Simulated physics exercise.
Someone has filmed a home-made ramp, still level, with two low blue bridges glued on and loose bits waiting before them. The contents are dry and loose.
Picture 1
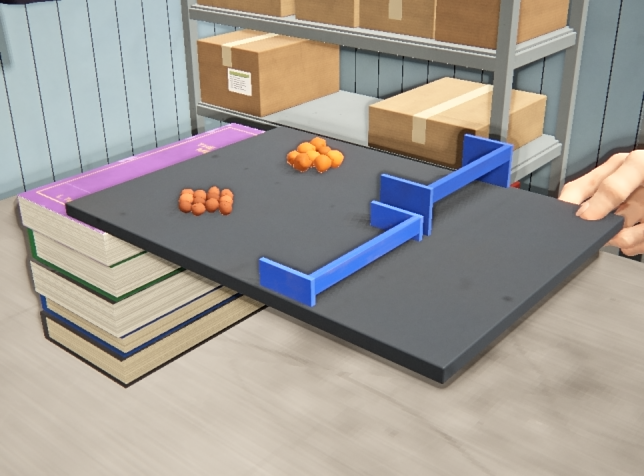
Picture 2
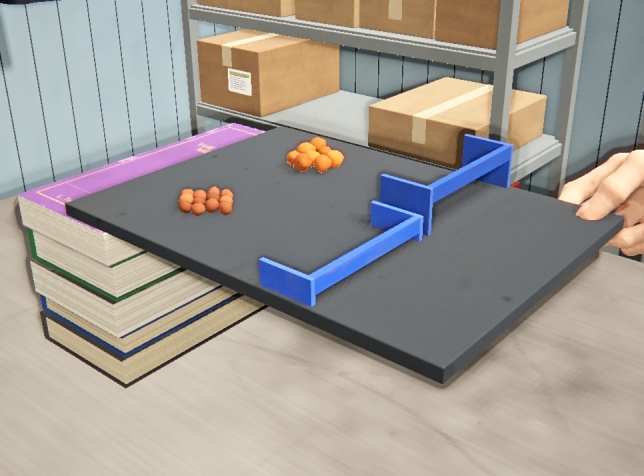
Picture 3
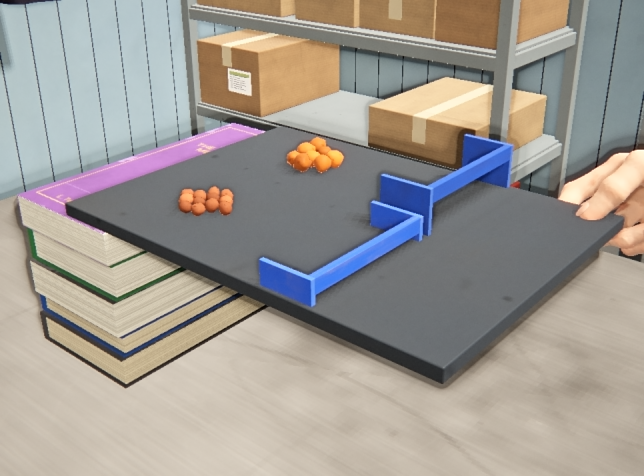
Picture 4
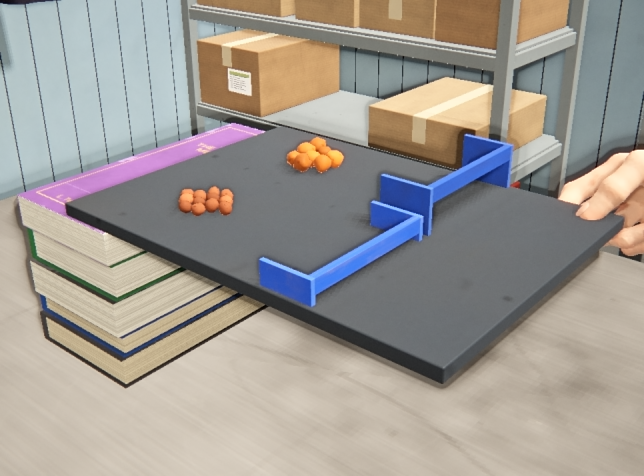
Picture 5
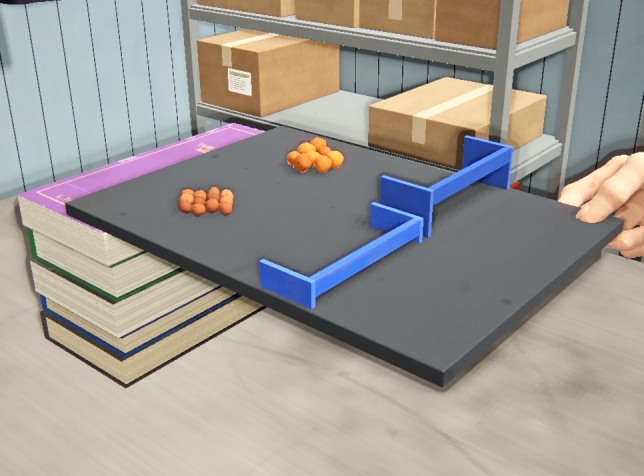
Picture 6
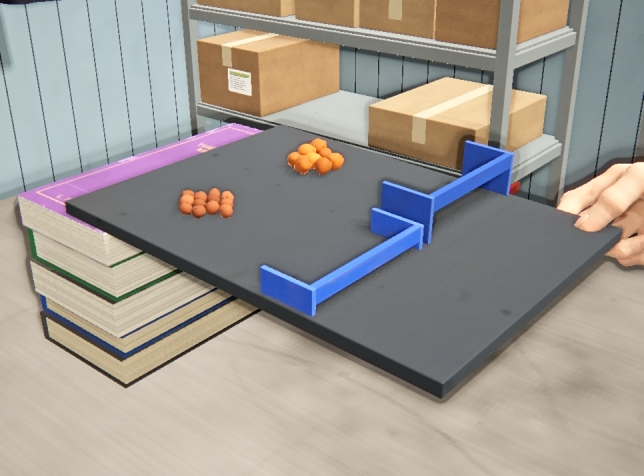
On a tabletop, a hand slightly lowers a dark board holding two still orange piles.
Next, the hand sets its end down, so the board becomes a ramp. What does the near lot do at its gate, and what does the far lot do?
The near lot cannot fit through; the far lot gets through the slot.
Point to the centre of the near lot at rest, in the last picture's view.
Around (329, 369).
Then, 0.59 s later than the last frame, board sloping at 12°; near lot where it was; far lot where it was.
Then, 1.23 s later than the last frame, board sloping at 24°; near lot on its way down; far lot every one past its gate.
Then, 1.98 s later than the last frame, board resting at 29°; near lot has reached its gate; far lot every one past its gate.
When it is over, board resting at 29°; near lot gathered behind its gate; far lot every one past its gate.
